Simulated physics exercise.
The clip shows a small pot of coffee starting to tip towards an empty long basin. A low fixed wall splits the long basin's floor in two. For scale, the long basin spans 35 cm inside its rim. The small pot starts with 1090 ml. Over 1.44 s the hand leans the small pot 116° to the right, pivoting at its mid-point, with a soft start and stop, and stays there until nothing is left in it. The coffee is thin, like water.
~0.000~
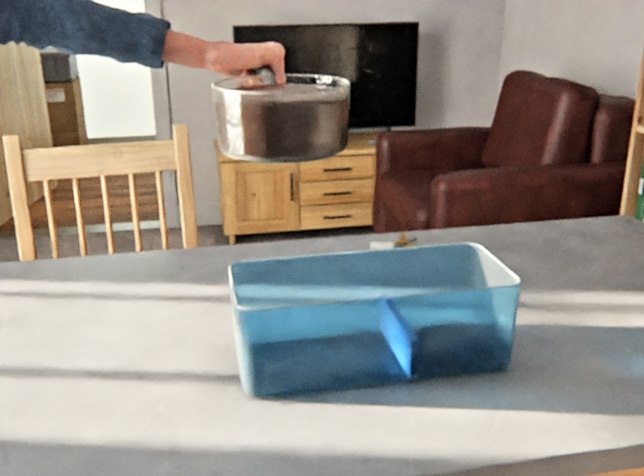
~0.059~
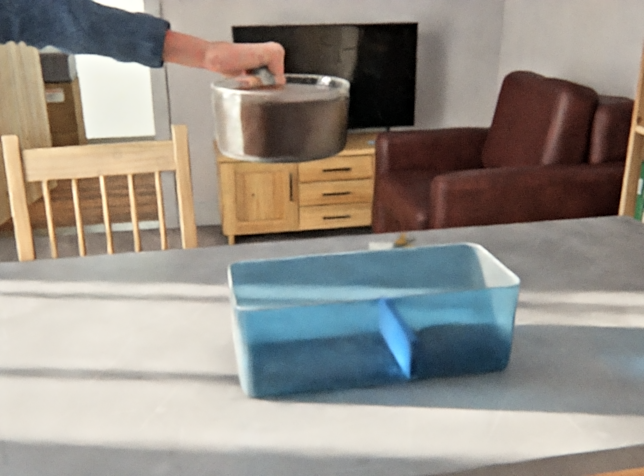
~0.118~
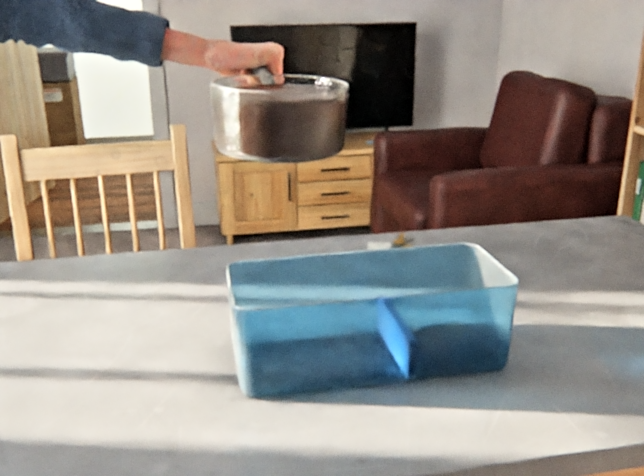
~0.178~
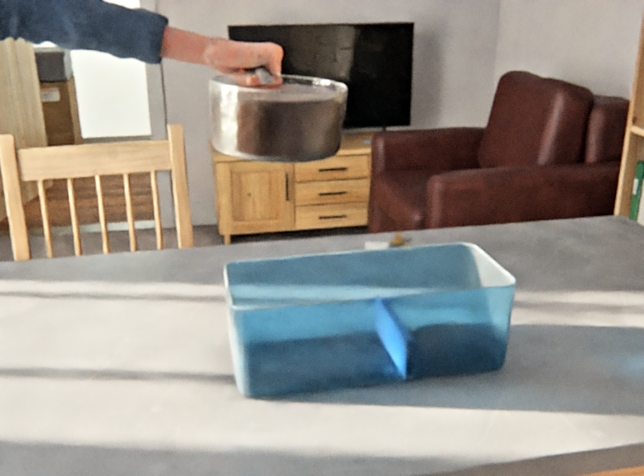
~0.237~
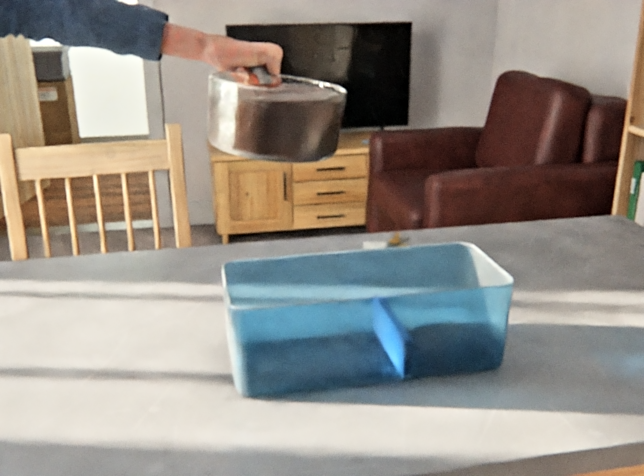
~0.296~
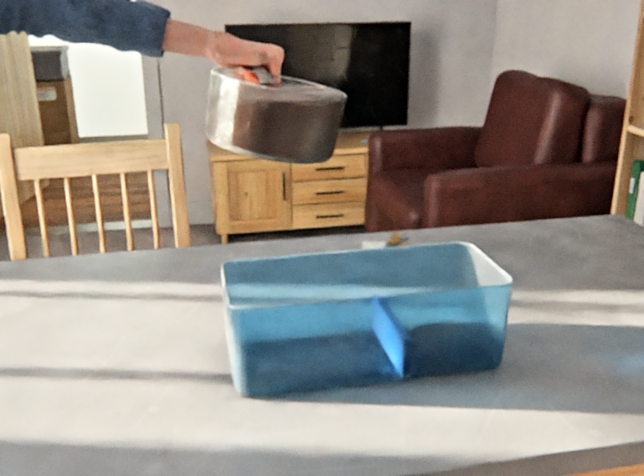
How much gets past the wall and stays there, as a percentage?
The far part has some 65 per cent.
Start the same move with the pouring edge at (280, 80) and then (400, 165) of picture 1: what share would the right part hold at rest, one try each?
In turn about 5 and 85 per cent.
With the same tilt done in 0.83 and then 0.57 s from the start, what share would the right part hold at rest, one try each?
In turn about 50 and 35 per cent.
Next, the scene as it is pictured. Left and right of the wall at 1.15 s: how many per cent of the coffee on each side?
Some 20 per cent left and 64 right.
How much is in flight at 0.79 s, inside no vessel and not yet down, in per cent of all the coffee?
Near 36 in a hundred.
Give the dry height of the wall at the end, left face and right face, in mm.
Some 42 mm on the left and 14 mm on the right.
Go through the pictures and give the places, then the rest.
In the first picture, it leans 0°; its right rim is at (347, 83); the coffee meets the walls at (216, 96) and (344, 91); the long basin's rim runs from (233, 286) to (499, 263); the wall's top is at (398, 317).
In the second picture, it leans 0°; its right rim is at (346, 83); the coffee meets the walls at (215, 96) and (343, 91).
In the third picture, it leans 2°; its right rim is at (345, 85); the coffee meets the walls at (214, 95) and (342, 92).
In the fourth picture, it leans 4°; its right rim is at (344, 88); the coffee meets the walls at (213, 95) and (341, 92).
In the fifth picture, it leans 8°; its right rim is at (343, 91); the coffee meets the walls at (211, 94) and (340, 92).
In the sixth picture, it leans 12°; its right rim is at (344, 96); the coffee meets the walls at (211, 95) and (341, 93).
Then, 0.79 s in, the tilt is 67° and 48 per cent is still to pour, 2 is left of the wall and 13 right of it.
Then, 1.15 s in, the tilt is 105° and 6 per cent is still to pour, 19 is left of the wall and 65 right of it.
Then, 1.53 s in, the tilt is 116° and 0 per cent is still to pour, 34 is left of the wall and 65 right of it.
Then, 1.94 s in, the tilt is 116° and 0 per cent is still to pour, 34 is left of the wall and 65 right of it.
Finally, 34 per cent lies left of the wall, 65 right of it and 1 outside.
